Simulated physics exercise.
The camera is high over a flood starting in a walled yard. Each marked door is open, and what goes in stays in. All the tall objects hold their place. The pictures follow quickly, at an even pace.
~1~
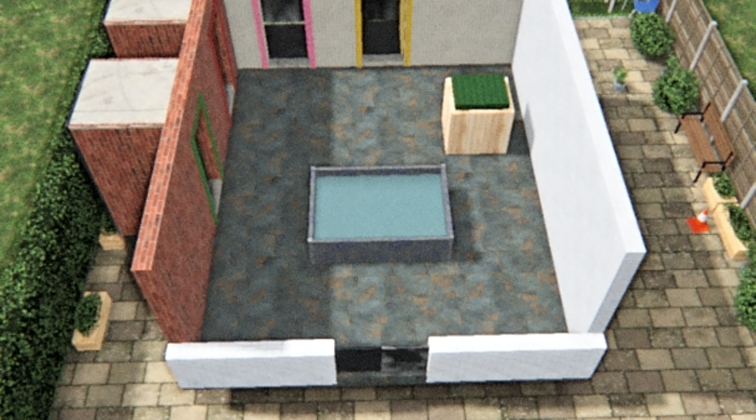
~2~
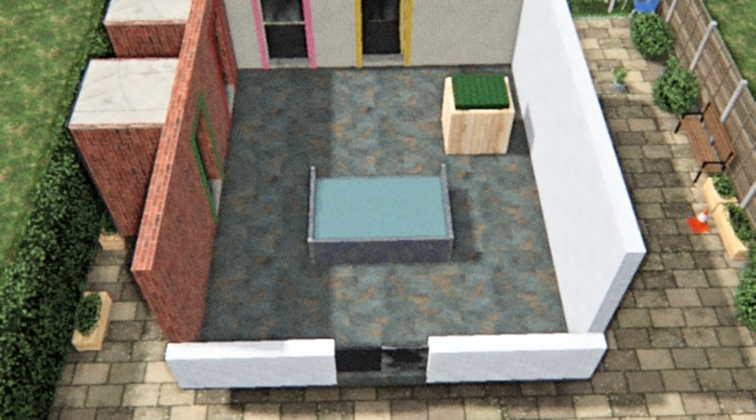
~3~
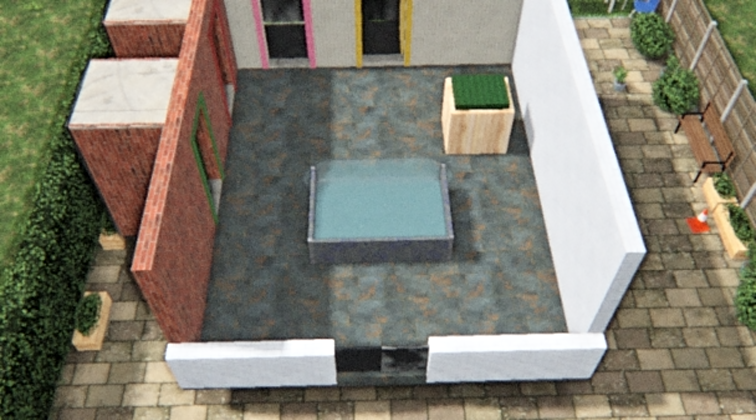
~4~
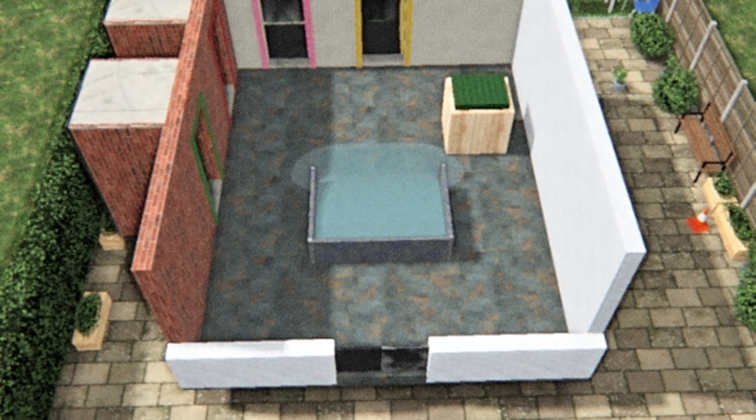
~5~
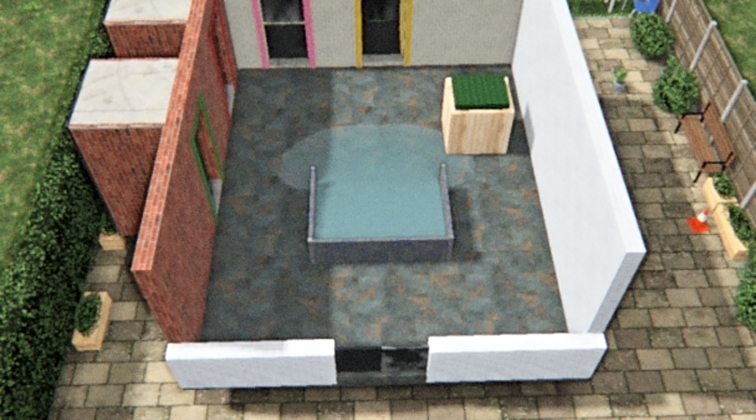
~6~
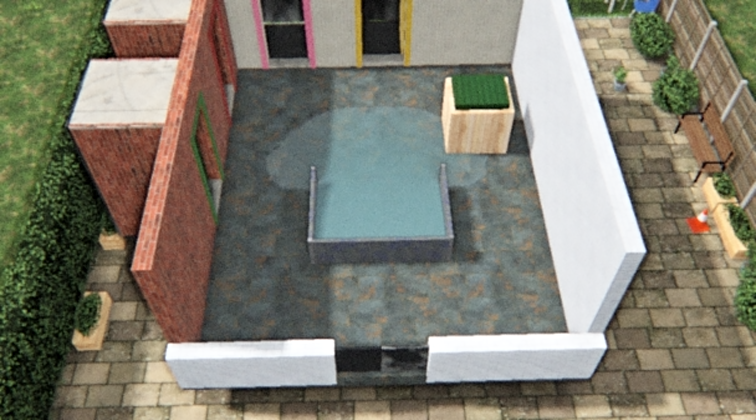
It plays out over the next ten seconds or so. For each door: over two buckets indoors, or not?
One by one: The green door stays under that; the red door stays under that; the pink door takes more than that; the yellow door takes more than that.
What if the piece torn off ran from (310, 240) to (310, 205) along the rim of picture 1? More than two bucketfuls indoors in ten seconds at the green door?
My reading: The green door floods.
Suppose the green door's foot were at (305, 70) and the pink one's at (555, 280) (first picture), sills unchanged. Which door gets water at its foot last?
Last comes the one in pink.
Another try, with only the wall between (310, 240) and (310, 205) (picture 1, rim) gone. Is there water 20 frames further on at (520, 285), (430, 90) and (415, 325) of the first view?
As listed: Not flooded, no water, wet.
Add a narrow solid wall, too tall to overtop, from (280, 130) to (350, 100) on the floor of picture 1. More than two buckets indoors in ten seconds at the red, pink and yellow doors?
In short: Red holds, pink takes less, yellow takes more.
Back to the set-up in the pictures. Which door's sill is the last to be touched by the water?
It is the door marked green.
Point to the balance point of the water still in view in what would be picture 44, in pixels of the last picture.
I would point to (373, 148).
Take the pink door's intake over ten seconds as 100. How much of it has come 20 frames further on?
Near 60 in a hundred.
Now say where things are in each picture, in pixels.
Still water in the water tank at (380, 205), in the first picture.
The front is at a hidden place, out from the gap on the water tank's far side, in the second picture.
Water pours out on the water tank's far side and has run to (307, 179), in the third picture.
Water pours out on the water tank's far side and has run to (445, 152), in the fourth picture.
Water pours out on the water tank's far side and has run to (468, 156), in the fifth picture.
The front is at (334, 112), out from the gap on the water tank's far side, in the sixth picture.
A moment on, water covers 35 % of the floor; the green door not reached, the red door not reached, the pink door not reached, the yellow door under two buckets in.
Next, water covers 40 % of the floor; the green door not reached, the red door wet at the sill, nothing in, the pink door under two buckets in, the yellow door over two buckets in.
Then, water covers 50 % of the floor; the green door not reached, the red door wet at the sill, nothing in, the pink door over two buckets in, the yellow door far over two buckets in.
Later, water covers 75 % of the floor; the green door wet at the sill, nothing in, the red door wet at the sill, nothing in, the pink door far over two buckets in, the yellow door far over two buckets in.
In the end, water covers 95 % of the floor; the green door wet at the sill, nothing in, the red door wet at the sill, nothing in, the pink door far over two buckets in, the yellow door far over two buckets in.
